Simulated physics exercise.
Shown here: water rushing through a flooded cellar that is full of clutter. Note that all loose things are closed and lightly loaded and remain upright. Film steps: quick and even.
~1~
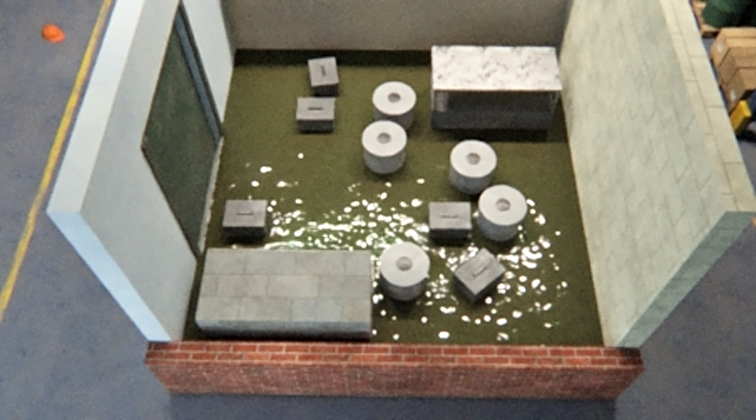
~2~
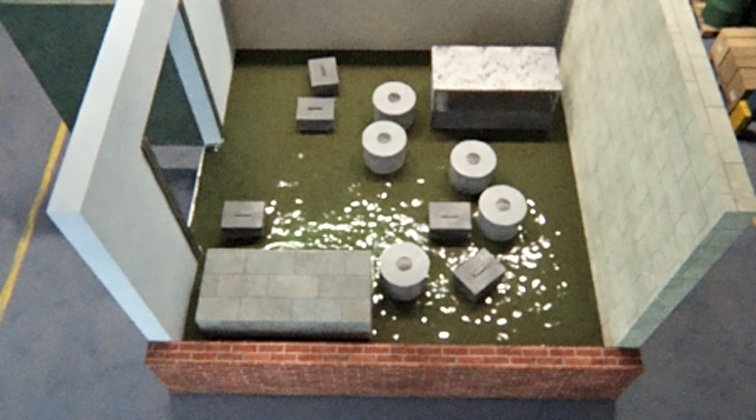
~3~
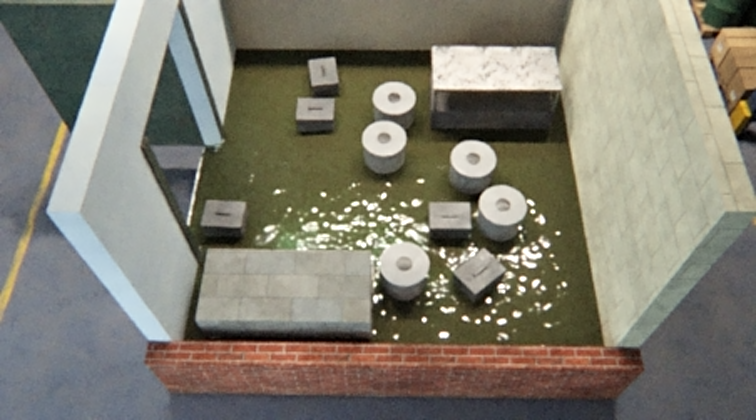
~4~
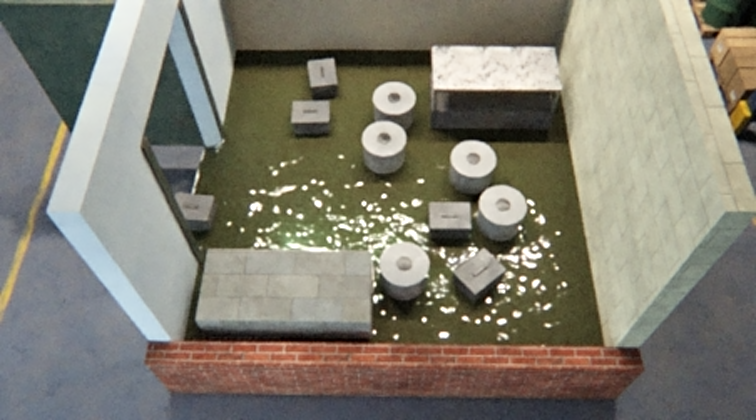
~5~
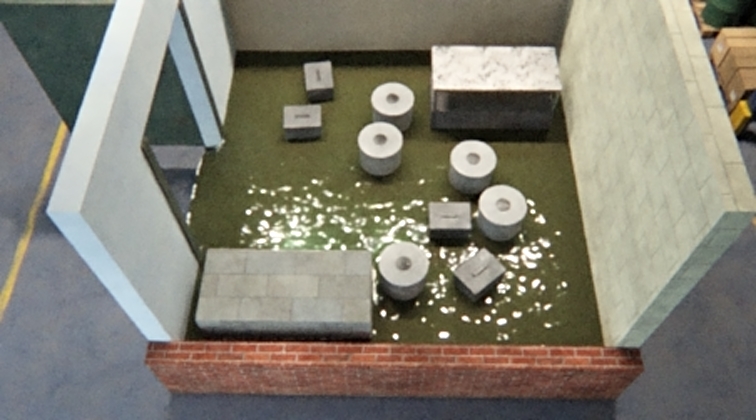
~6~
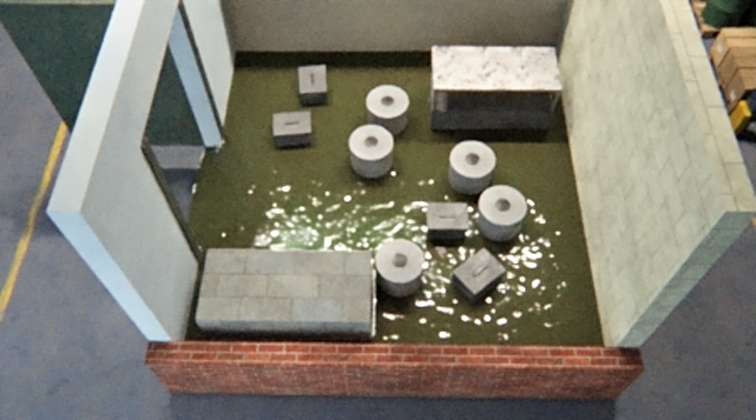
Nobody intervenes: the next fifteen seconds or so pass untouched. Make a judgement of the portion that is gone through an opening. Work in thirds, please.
That would be two thirds or more.
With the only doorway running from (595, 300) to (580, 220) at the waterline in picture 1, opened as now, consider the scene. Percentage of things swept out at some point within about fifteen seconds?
My figure is 50 in a hundred.
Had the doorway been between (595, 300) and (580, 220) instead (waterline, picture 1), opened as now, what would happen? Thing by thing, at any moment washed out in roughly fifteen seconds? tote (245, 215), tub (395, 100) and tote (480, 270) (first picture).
One after the other: No, left behind, carried outside.
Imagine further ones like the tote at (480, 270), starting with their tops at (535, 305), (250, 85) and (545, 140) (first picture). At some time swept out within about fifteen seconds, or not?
Going one by one, I'd say it doesn't leave, then it leaves, then it doesn't leave.
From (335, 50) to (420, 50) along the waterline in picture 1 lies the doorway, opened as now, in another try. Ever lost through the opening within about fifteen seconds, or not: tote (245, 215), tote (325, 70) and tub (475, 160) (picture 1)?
One by one: Held indoors; exits; exits.
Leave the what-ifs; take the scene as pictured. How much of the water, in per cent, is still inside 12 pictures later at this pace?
About 64 percent.
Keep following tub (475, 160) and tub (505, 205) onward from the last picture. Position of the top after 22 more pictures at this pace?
About (265, 173) and (362, 177).
A moment on, 1 of 10 are out; 9 afloat.
Next, 4 of 10 are out; 6 afloat.
Later, 7 of 10 are out; 3 afloat.
In the end, 9 of 10 are out; 1 afloat.
